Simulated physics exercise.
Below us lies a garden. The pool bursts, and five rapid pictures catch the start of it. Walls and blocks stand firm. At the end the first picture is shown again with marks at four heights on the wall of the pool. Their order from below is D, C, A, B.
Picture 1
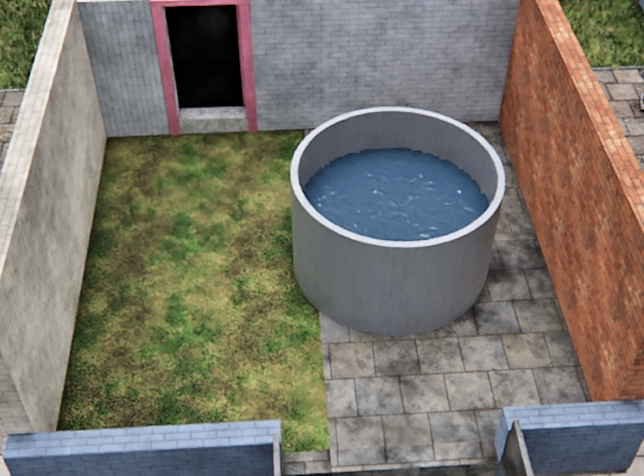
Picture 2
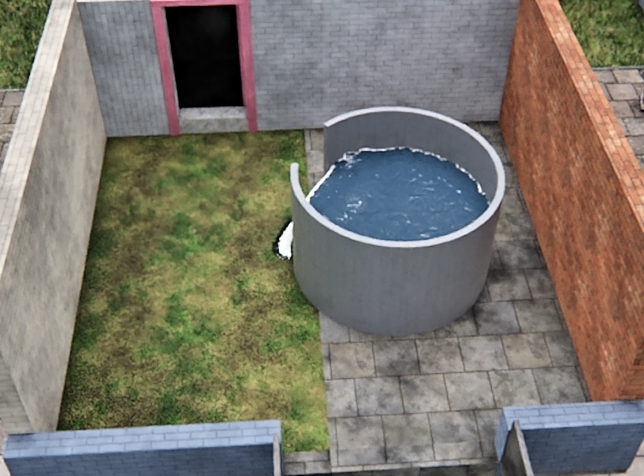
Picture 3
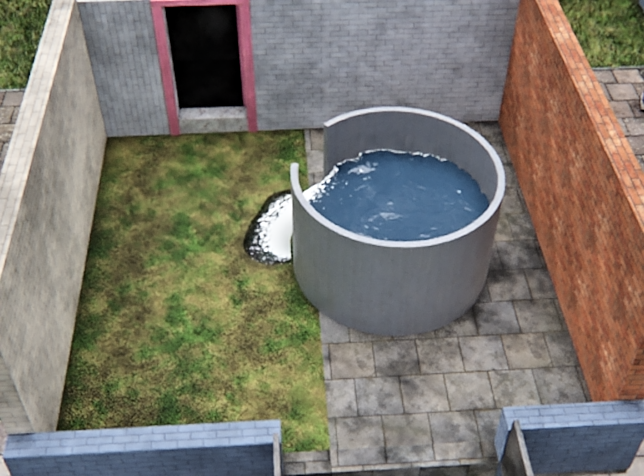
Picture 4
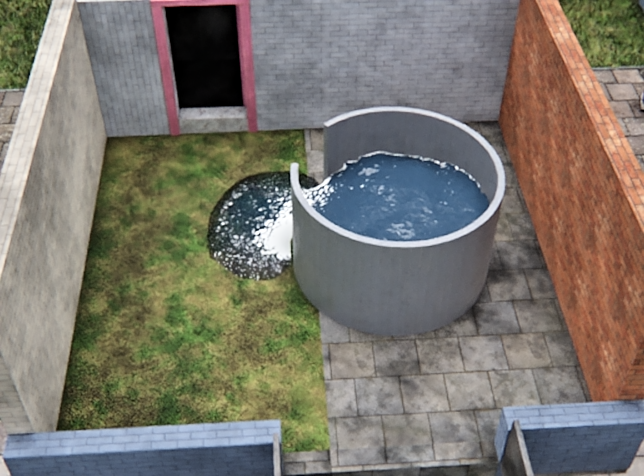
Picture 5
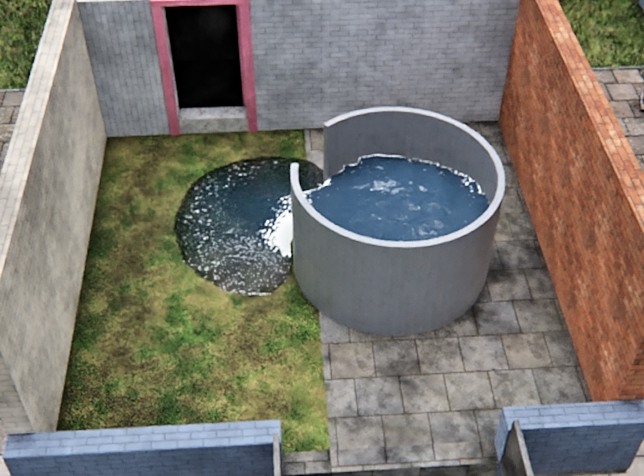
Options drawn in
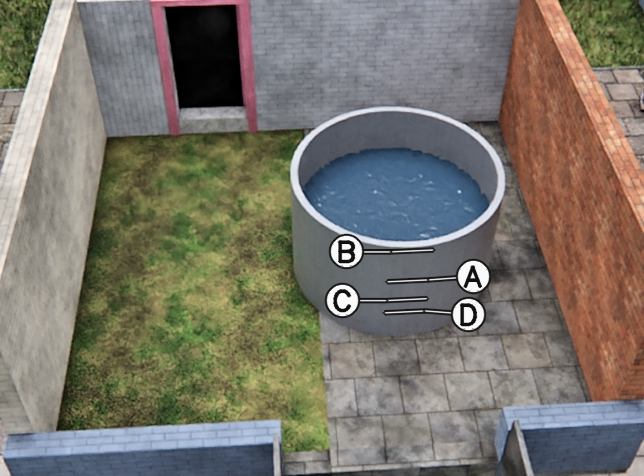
Water pours through a gap that opens in the left side of a round grey pool, foaming white onto the grass and spreading leftward in a widening, dark, rounded sheet. The walled garden is seen from above by a still camera, with a pink-framed doorway in the grey back wall. Paving surrounds the pool beside a red brick wall at right, with low blue walls in front.
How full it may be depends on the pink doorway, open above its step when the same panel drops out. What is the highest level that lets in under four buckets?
Use level A.
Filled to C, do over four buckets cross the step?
No, not at all.
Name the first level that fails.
Level B.
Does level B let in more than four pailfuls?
Yes, it does.
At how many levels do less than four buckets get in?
Three of them.
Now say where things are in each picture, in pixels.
In the first picture, water in the pool at rest, its middle at (394, 208); foot of the pink doorway at (214, 132); open gate at (393, 410).
In the second picture, front seen at (288, 255), 1 % of the ground wet.
In the third picture, front seen at (256, 227), 3 % of the ground wet.
In the fourth picture, front seen at (231, 194), 8 % of the ground wet.
In the fifth picture, front seen at (202, 182), 13 % of the ground wet.
On the marked copy, A at (408, 280); B at (411, 250); C at (406, 299); D at (405, 311); from the bottom up D, C, A, B.
For level A, a splash gets over, under a bucket.
For level B, some 20 bucketfuls get in.
For level C, nothing gets over.
For level D, nothing gets over.
